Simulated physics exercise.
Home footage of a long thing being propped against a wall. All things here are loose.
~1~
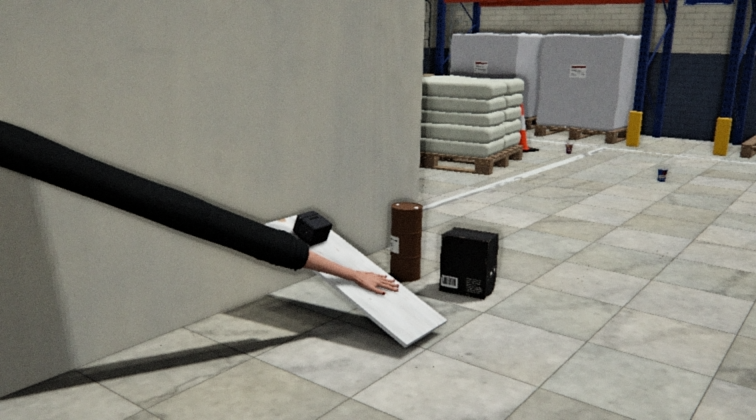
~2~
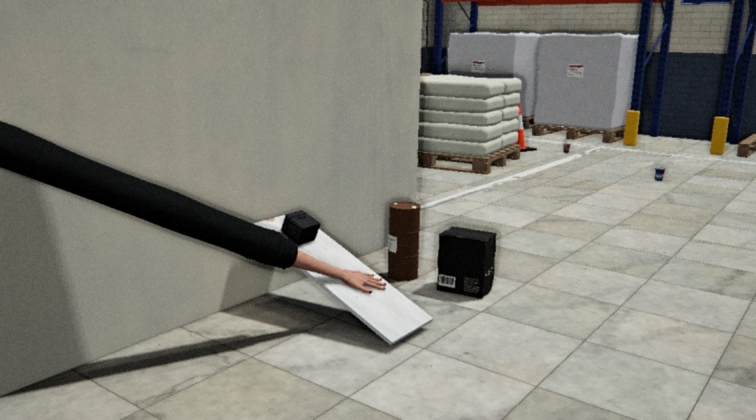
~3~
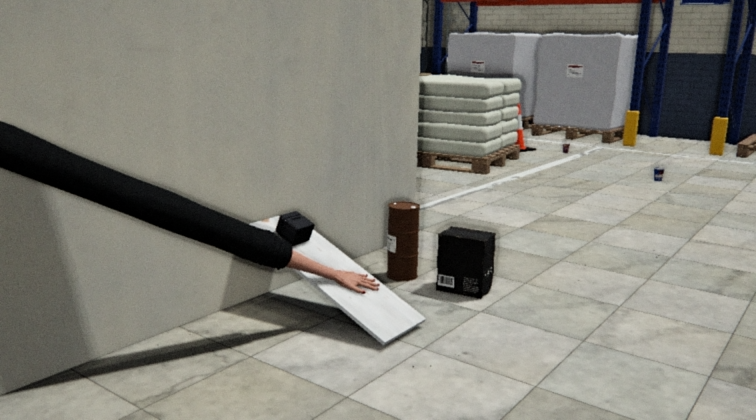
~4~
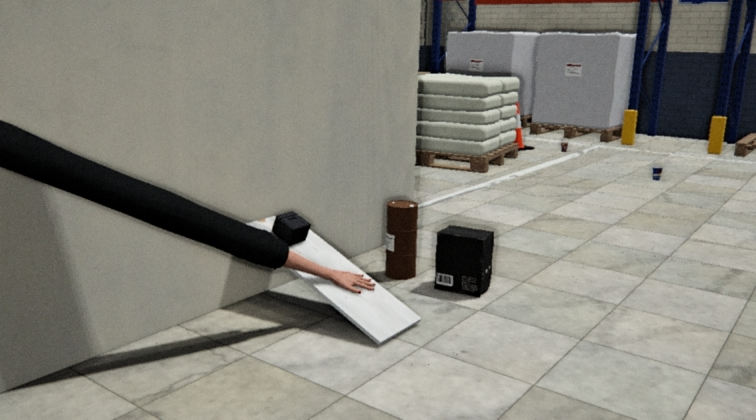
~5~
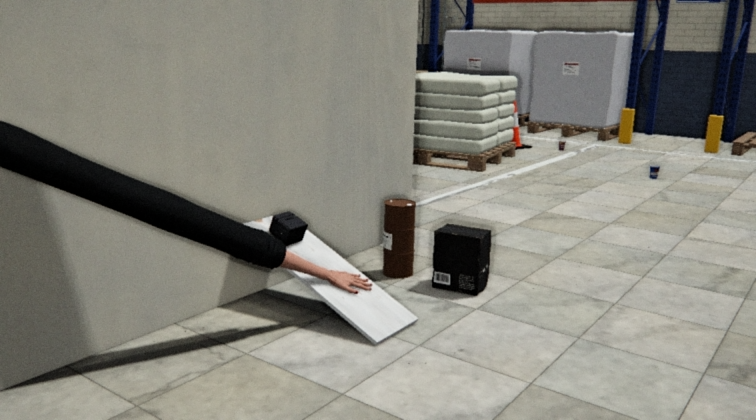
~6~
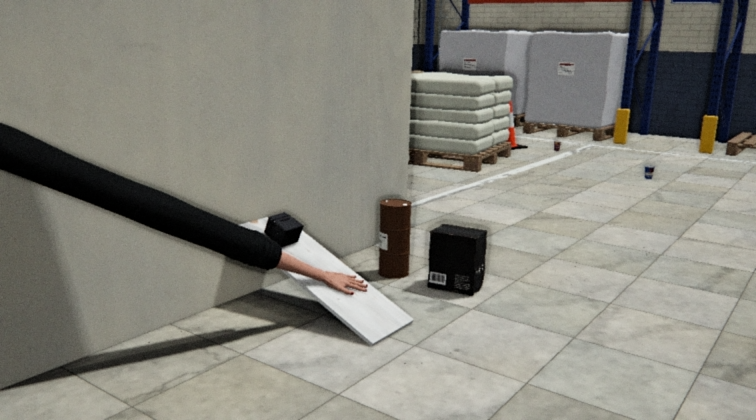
The footage shows a black-sleeved arm pressing a hand on a slanted white board carrying a small dark block, shifting it slightly left until it leans on the grey wall, still held, beside a brown barrel and black box.
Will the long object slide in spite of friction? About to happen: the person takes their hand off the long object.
Yes, it slides.
Then, 0.30 s after the last picture, white board sunk by 13° near (326, 294).
Then, 0.40 s after the last picture, white board sunk by 23° near (328, 309).
At rest, moved from the start, white board; the other 2 in place. Seen from the same camera at the end, white board near (328, 311). The board gives way.
